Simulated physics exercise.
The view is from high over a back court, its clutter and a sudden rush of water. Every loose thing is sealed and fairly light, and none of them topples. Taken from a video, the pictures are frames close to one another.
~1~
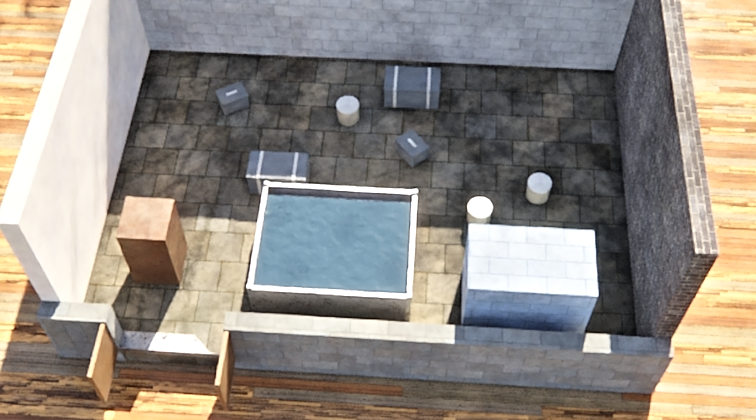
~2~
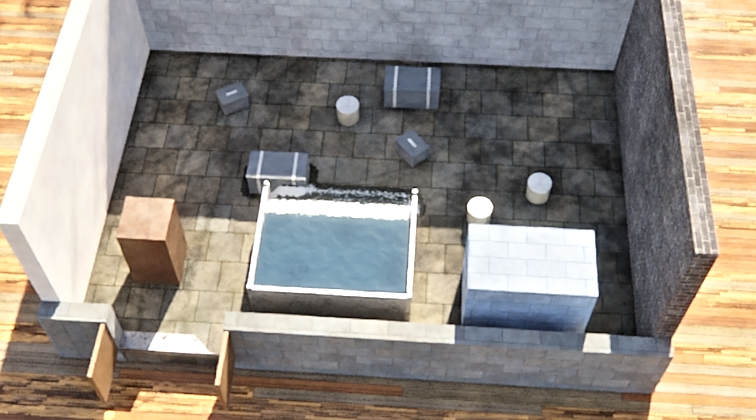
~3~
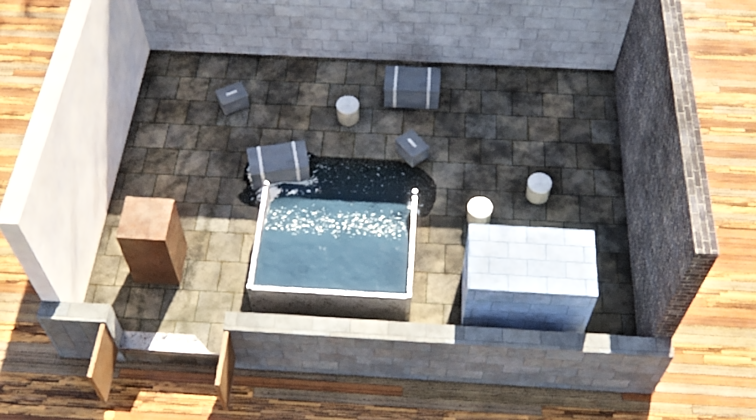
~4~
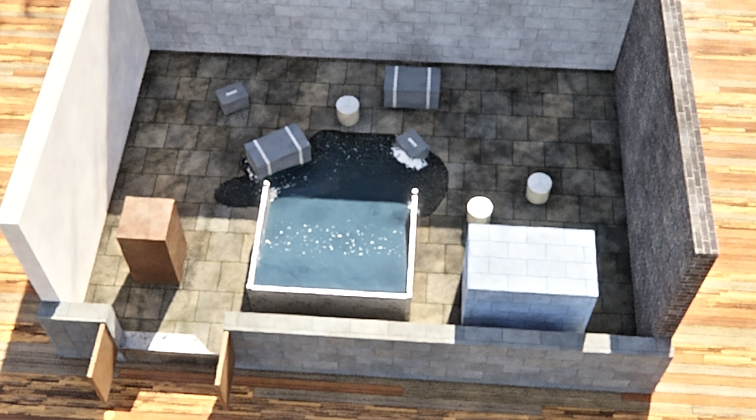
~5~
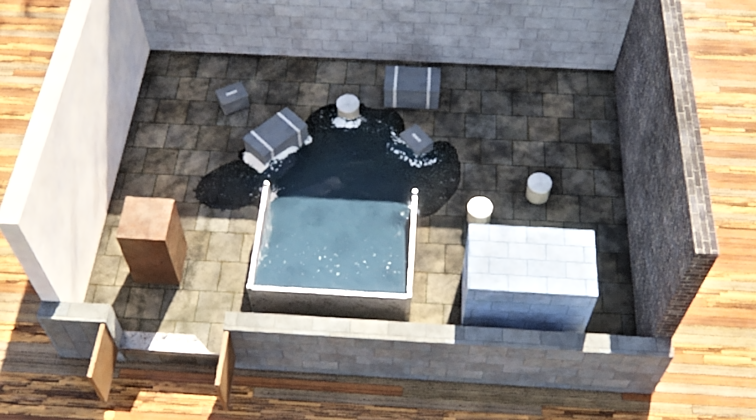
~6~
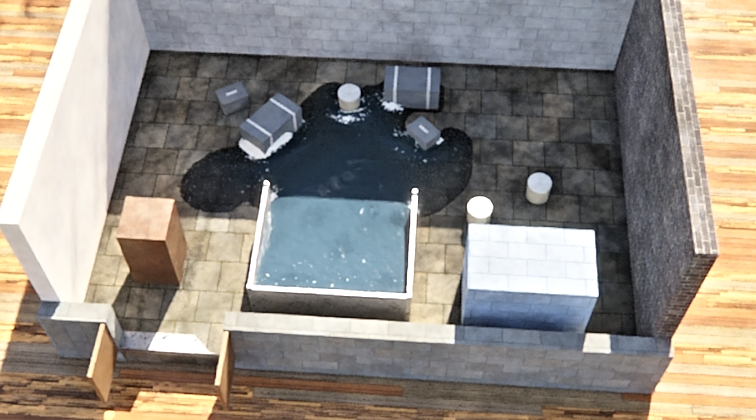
At the start, a walled court holds a raised pool of water, with gray boxes and white drums scattered on the dark paving. The pool's back side opens and water pours out, spreading across the floor. It pushes the nearest striped box backward, turning it, then reaches other objects, nudging a small box slightly.
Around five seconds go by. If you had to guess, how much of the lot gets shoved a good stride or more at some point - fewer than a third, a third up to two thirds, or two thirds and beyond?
Counting the far movers, it's in the middle - a third to two thirds.
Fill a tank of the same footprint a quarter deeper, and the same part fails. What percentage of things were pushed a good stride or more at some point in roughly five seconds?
Estimate: Around 60 in a hundred.
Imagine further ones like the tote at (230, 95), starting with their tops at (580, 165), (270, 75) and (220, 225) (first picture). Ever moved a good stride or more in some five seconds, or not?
Listed in sequence, the answers are displaced a stride, displaced a stride and remains nearby.
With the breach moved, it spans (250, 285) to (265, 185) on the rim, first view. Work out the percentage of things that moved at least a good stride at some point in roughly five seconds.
Roughly 0 percent.
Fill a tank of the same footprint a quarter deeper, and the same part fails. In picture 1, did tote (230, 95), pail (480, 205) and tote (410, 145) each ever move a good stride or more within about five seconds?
The first passed the mark, the next stayed below the mark, and the last passed the mark.
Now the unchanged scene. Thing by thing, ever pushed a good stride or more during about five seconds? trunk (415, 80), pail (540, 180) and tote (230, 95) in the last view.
In the order given: Covered the distance, fell short, covered the distance.
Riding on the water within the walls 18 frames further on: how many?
I count 5.
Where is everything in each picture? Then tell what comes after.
In the first frame, a trunk at (278, 165) rests on the ground; a tote at (412, 143), on the bottom; 0 of 8 have shifted.
In the second frame, a trunk at (278, 165) rests on the ground; a tote at (412, 143), on the bottom; 0 of 8 have shifted.
In the third frame, a trunk at (278, 157) rests on the ground, close to its start; a tote at (412, 143), on the bottom; 1 of 8 have shifted.
In the fourth frame, a trunk at (278, 145) rests on the ground, a stride from its start; a tote at (413, 143) rests on the ground; 1 of 8 have shifted.
In the fifth frame, a trunk at (275, 131), on the bottom, a stride from its start; a tote at (417, 138) rests on the ground, close to its start; 2 of 8 have shifted.
In the sixth frame, a trunk at (271, 117), on the bottom, a stride from its start; a tote at (424, 129) rests on the ground, close to its start; 3 of 8 have shifted.
A moment on, 3 of 8 are well off their spots; 0 afloat.
Next, 5 of 8 are well off their spots; 3 afloat.
Later, 5 of 8 are well off their spots; 5 afloat.
In the end, 5 of 8 are well off their spots, and 5 have been at some point; 5 afloat.
